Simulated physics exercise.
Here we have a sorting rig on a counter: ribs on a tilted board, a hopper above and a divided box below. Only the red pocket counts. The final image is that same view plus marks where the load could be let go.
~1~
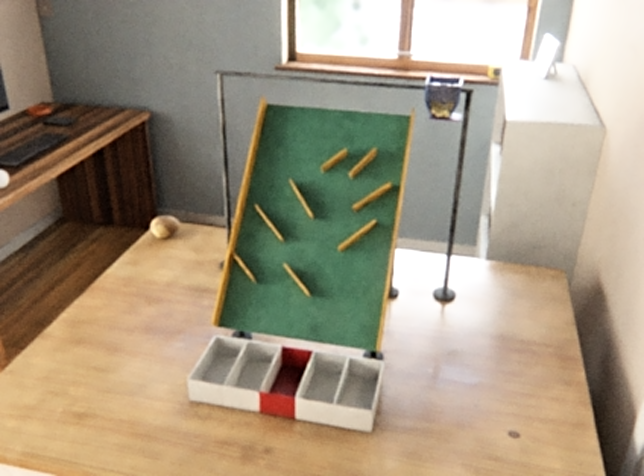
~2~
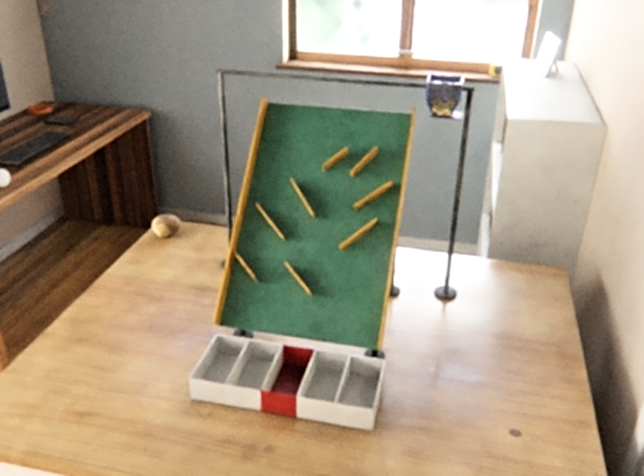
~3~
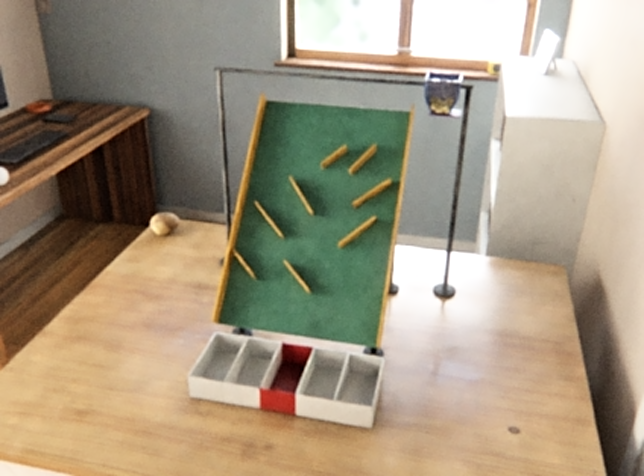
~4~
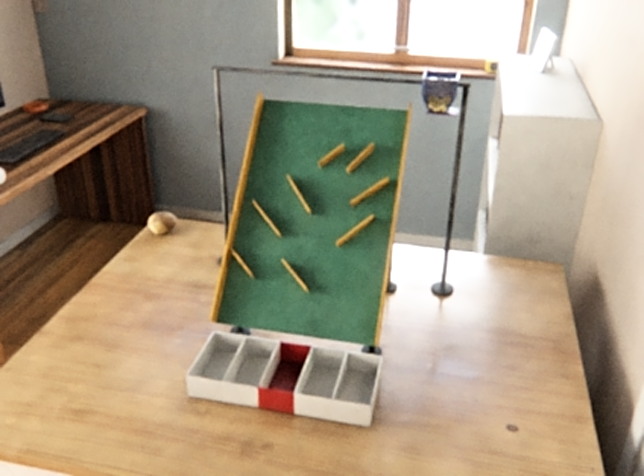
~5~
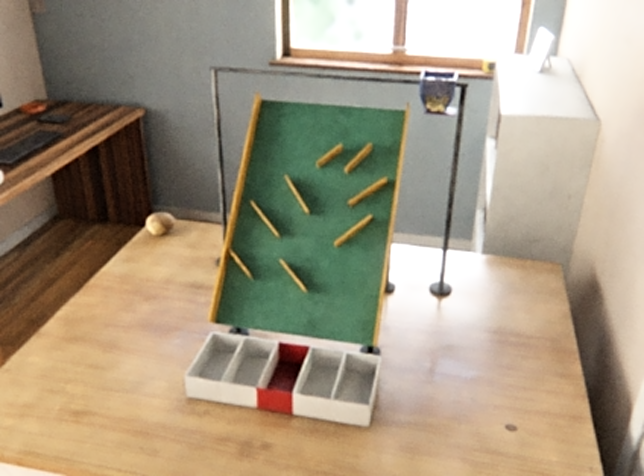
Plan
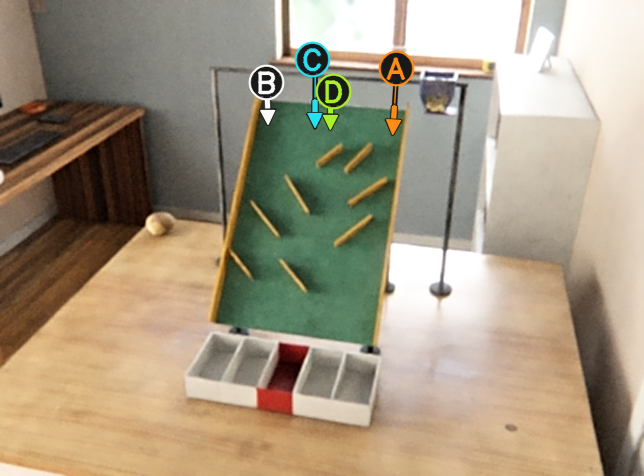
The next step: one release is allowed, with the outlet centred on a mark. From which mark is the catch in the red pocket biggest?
Take B.
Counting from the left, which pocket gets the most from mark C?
The fourth.
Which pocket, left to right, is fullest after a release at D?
The fourth from the left.
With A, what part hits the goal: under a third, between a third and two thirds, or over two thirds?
Mark A gives under a third.
On the marked copy, mark A meets the board at (393, 129); mark B meets the board at (267, 119); mark C meets the board at (314, 122); mark D meets the board at (330, 124).
Choosing A, only a few in the red pocket, the bulk in other pockets, a small share outside the box.
Choosing B, close to a third in the red pocket, close to half in other pockets, a small share outside the box.
Choosing C, only a few in the red pocket, the bulk in other pockets, close to a quarter outside the box.
Choosing D, only a few in the red pocket, the bulk in other pockets, close to a quarter outside the box.
